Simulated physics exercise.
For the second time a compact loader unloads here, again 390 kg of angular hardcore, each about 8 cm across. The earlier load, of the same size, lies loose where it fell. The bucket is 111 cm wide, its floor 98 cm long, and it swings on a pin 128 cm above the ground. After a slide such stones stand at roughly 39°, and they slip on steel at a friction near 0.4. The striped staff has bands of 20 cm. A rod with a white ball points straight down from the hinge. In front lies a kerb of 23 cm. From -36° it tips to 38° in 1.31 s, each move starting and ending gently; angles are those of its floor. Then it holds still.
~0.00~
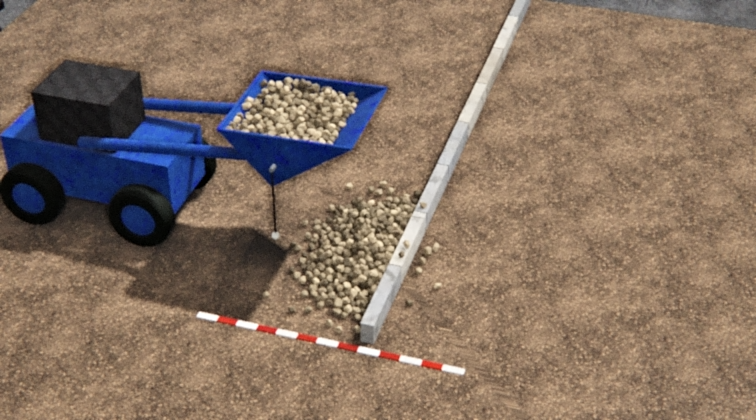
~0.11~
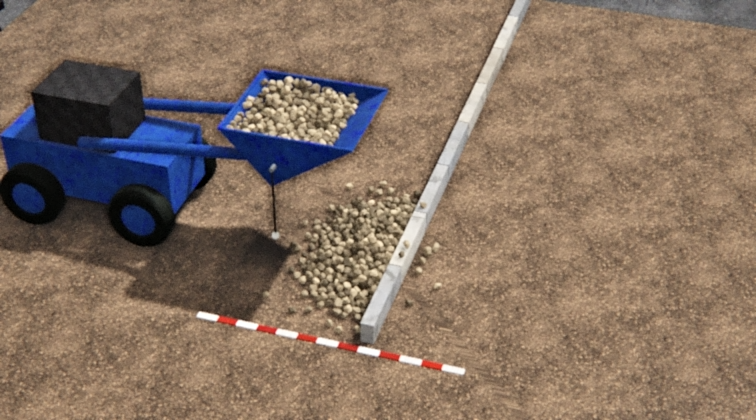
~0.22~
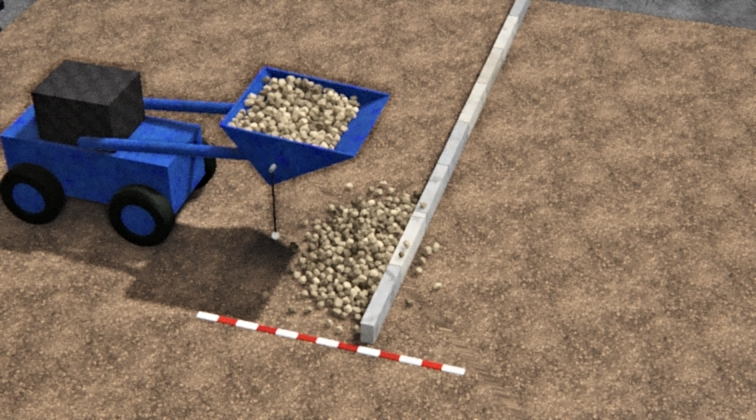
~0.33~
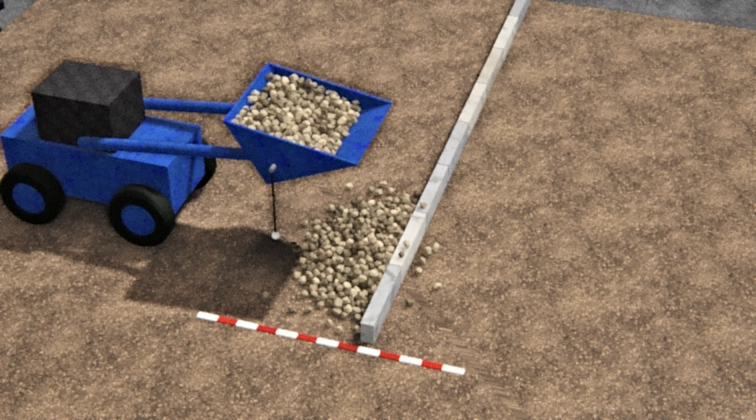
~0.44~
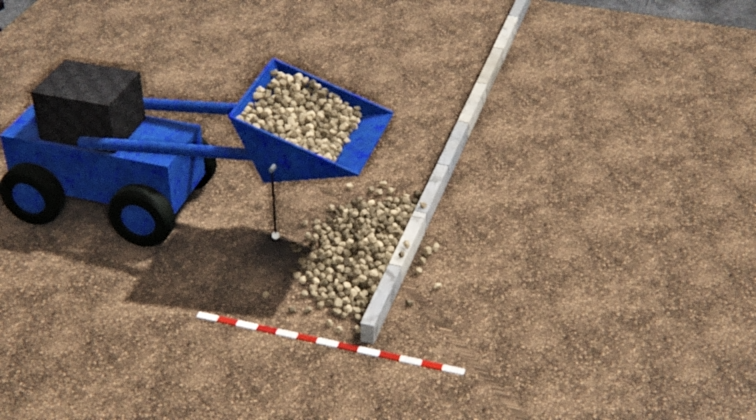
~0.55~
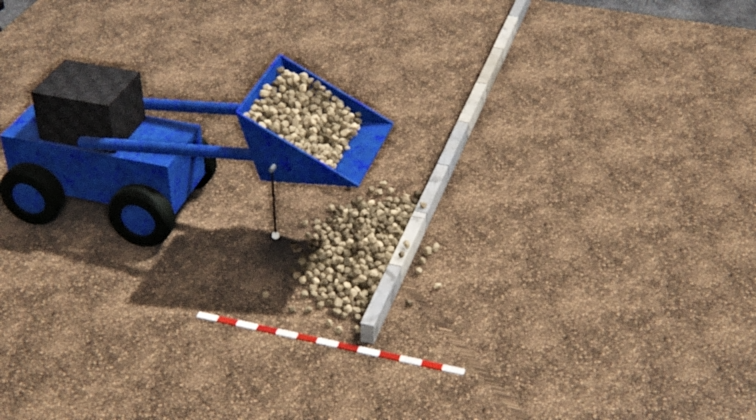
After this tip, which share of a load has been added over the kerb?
Some 20 per cent is added.
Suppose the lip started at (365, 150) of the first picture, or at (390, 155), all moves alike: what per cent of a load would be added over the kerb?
About 40 and 85 per cent.
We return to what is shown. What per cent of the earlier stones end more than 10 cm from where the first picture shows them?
Roughly 0 per cent of them.
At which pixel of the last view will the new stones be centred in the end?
Around (381, 239).
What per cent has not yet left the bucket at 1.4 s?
About 70 per cent.
After 1.0 s the floor is at 26°; in per cent of one load, 100 in the bucket, 99 on this side of the kerb, 1 over the kerb; the foremost stones are at (420, 265).
After 1.4 s the floor is at 38°; in per cent of one load, 71 in the bucket, 128 on this side of the kerb, 1 over the kerb; the foremost stones are at (420, 265).
After 1.8 s the floor is at 38°; in per cent of one load, 21 in the bucket, 172 on this side of the kerb, 6 over the kerb; the foremost stones are at (440, 260).
After 4.4 s the floor is at 38°; in per cent of one load, 0 in the bucket, 179 on this side of the kerb, 21 over the kerb; the foremost stones are at (502, 279). Net gain over the kerb, 20.
